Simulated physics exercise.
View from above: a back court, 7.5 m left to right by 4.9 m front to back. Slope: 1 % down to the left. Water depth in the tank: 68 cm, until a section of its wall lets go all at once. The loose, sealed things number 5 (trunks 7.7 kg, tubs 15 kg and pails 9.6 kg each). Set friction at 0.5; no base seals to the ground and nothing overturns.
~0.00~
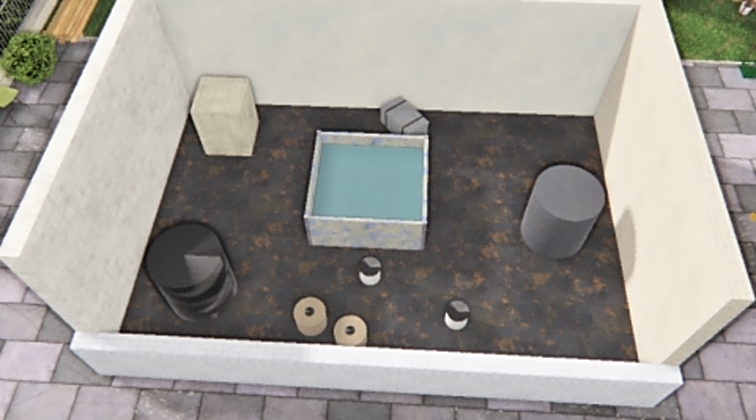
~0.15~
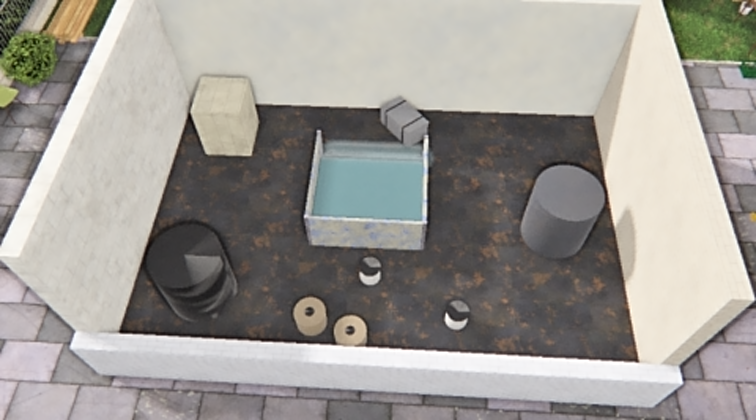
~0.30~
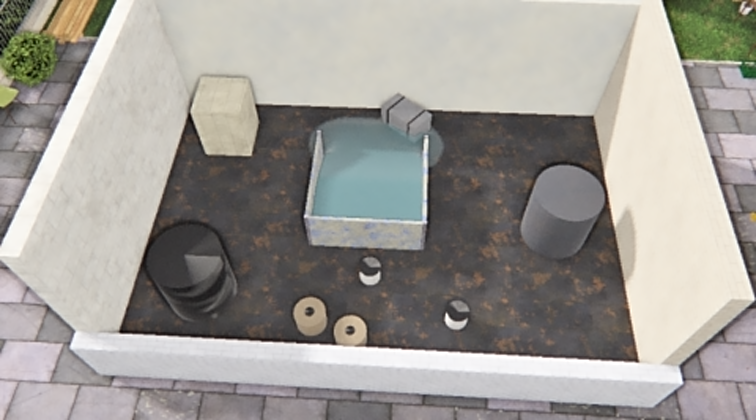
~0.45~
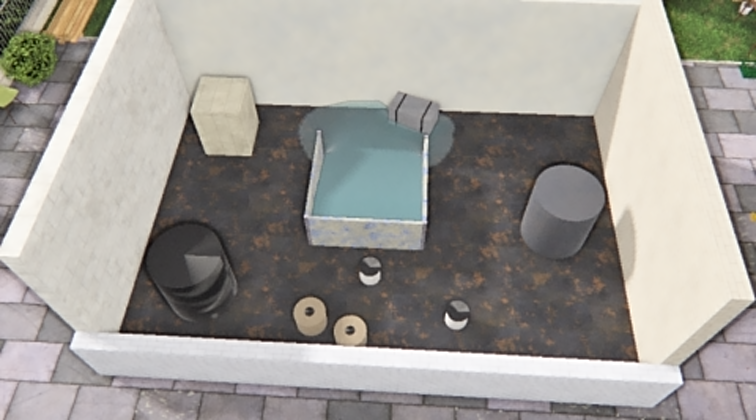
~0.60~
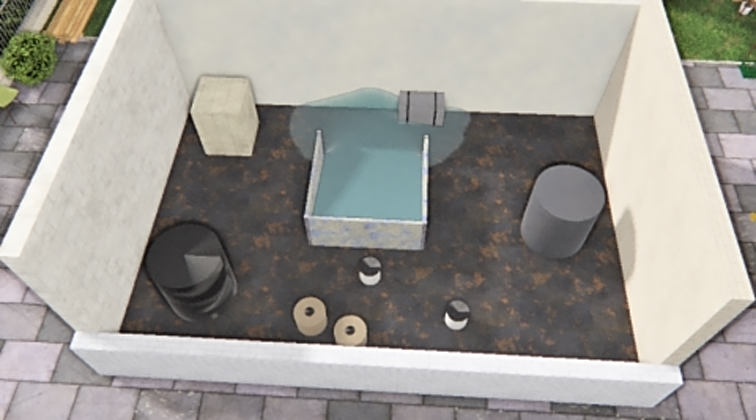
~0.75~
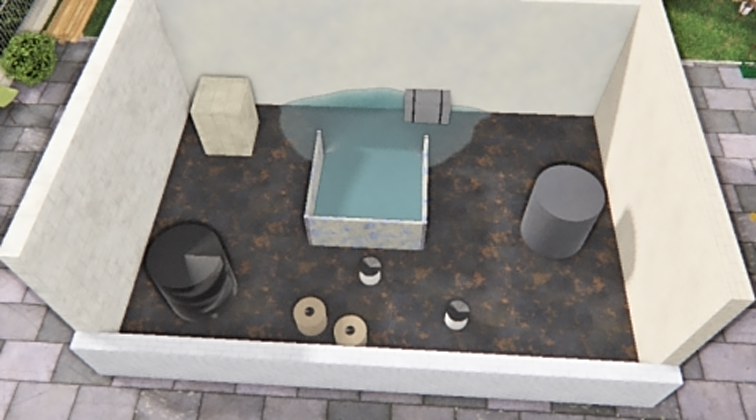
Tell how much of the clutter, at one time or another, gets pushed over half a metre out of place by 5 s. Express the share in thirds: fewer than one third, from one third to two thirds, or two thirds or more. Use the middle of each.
The fraction stays below one third.
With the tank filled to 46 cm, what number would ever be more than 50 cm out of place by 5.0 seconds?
In that case 1 of them.
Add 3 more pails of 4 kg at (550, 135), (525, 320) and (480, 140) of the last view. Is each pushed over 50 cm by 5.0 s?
In order: Beyond it, within it, beyond it.
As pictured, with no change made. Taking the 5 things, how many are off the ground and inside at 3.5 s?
At that instant the tally stands at 1.
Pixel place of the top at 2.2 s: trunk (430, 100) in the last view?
(584, 141), roughly.
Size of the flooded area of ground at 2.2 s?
Near 15 m2 in all.
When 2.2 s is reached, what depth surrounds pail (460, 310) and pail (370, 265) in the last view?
I'd put it at 0 cm and 0 cm respectively.
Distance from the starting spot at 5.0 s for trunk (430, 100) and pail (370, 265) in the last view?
First: 350 cm. Second: 0 cm.
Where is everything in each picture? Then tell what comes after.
A trunk at (404, 114) rests on the ground; a tub at (310, 312) rests on the ground; 2.6 m2 under water; 0 of 5 have shifted, in the first frame.
A trunk at (404, 114), on the bottom; a tub at (310, 312), on the bottom; water covers 3.6 m2; 0 of 5 have shifted, in the second frame.
A trunk at (407, 110), on the bottom, 9 cm from its start; a tub at (310, 312), on the bottom; 4.7 m2 under water; 1 of 5 have shifted, in the third frame.
A trunk at (414, 106), on the bottom, 22 cm from its start; a tub at (310, 312), on the bottom; water covers 5.9 m2; 1 of 5 have shifted, in the fourth frame.
A trunk at (422, 100) rests on the ground, 40 cm from its start; a tub at (310, 312) rests on the ground; water covers 6.5 m2; 1 of 5 have shifted, in the fifth frame.
A trunk at (428, 98), afloat, 48 cm from its start; a tub at (310, 312), on the bottom; 6.8 m2 under water; 1 of 5 have shifted, in the sixth frame.
After 1.1 s 1 of 5 are over 50 cm from their spots; 0 afloat.
After 2.2 s 1 of 5 are over 50 cm from their spots; 1 afloat.
After 3.5 s 1 of 5 are over 50 cm from their spots; 1 afloat.
After 5.0 s 1 of 5 are over 50 cm from their spots, and 1 have been at some point; 1 afloat.
